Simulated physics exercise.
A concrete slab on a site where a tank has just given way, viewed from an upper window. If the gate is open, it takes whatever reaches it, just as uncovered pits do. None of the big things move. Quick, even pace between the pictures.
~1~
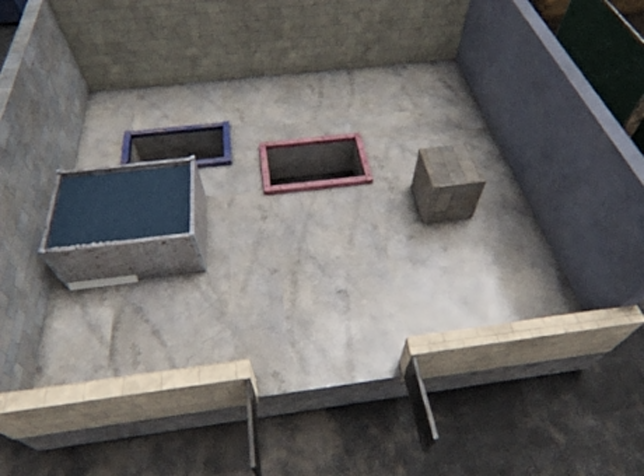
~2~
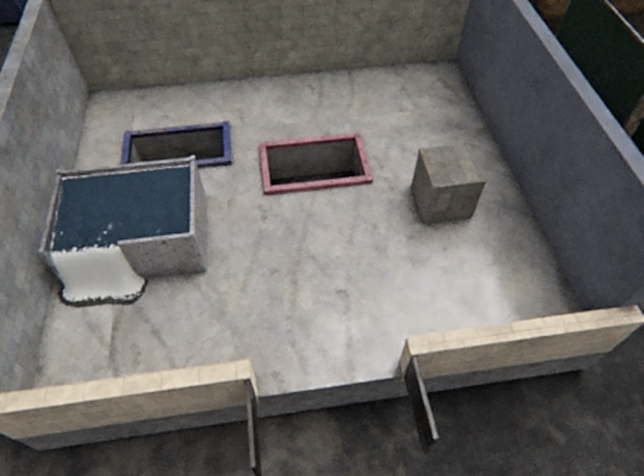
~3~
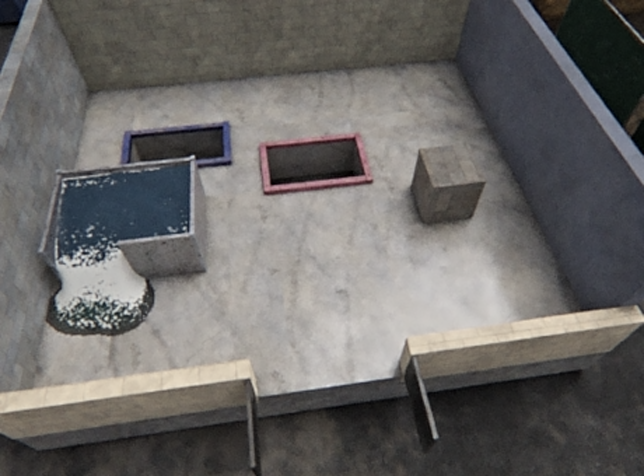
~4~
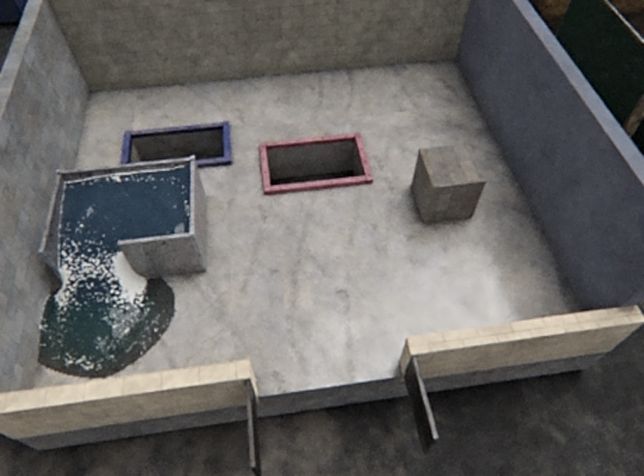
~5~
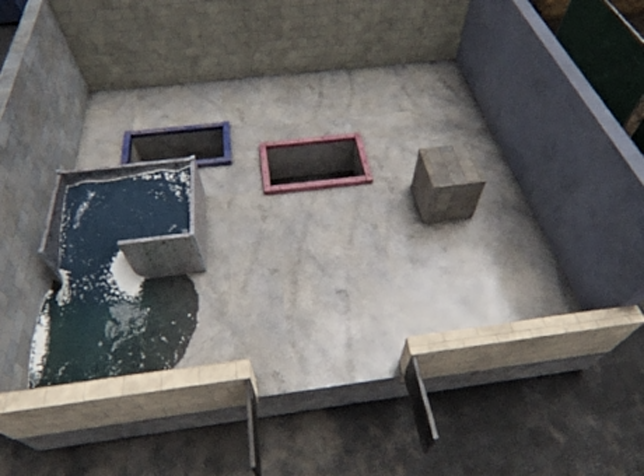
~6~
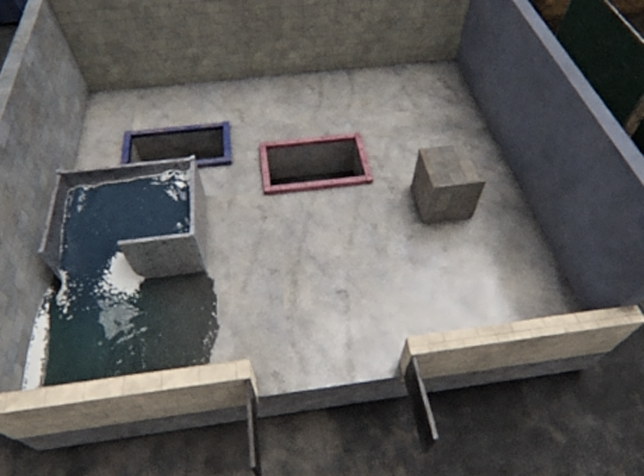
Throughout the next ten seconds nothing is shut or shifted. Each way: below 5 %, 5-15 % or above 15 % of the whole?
As I see it, the gate will not leave the five-to-fifteen per cent band. The pink pit will not reach five per cent. The blue pit will not reach five per cent.
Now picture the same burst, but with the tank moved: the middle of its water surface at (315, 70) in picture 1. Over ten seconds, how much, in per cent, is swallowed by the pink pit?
I'd put the pink pit at 65 % of the whole.
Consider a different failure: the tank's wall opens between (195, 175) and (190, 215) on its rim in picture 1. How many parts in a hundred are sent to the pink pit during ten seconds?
About 8 percent ends up in the pink pit, by my reckoning.
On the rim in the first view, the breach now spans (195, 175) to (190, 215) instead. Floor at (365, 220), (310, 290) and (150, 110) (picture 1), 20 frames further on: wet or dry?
Soaked, then soaked, then unsoaked.
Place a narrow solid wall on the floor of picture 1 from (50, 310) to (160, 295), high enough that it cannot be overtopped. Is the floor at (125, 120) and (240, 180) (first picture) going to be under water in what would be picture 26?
Submerged, then spared.
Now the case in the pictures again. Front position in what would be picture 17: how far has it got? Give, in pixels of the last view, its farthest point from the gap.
Point: (427, 355) in the last picture's pixels.
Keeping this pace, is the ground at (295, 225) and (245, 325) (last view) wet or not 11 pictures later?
In that order, the first is spared and the second submerged.
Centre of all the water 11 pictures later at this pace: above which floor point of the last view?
I'd say around (144, 300).
A moment on, water covers 10 % of the floor; the gate 0 %, the pink pit 0 %, the blue pit 0 %.
Next, water covers 25 % of the floor; the gate 1 %, the pink pit 0 %, the blue pit 0 %.
Then, water covers 50 % of the floor; the gate 3 %, the pink pit 0 %, the blue pit 0 %.
Later, water covers 70 % of the floor; the gate 6 %, the pink pit 0 %, the blue pit 0 %.
In the end, water covers 90 % of the floor; the gate 10 %, the pink pit 0 %, the blue pit 0 %.
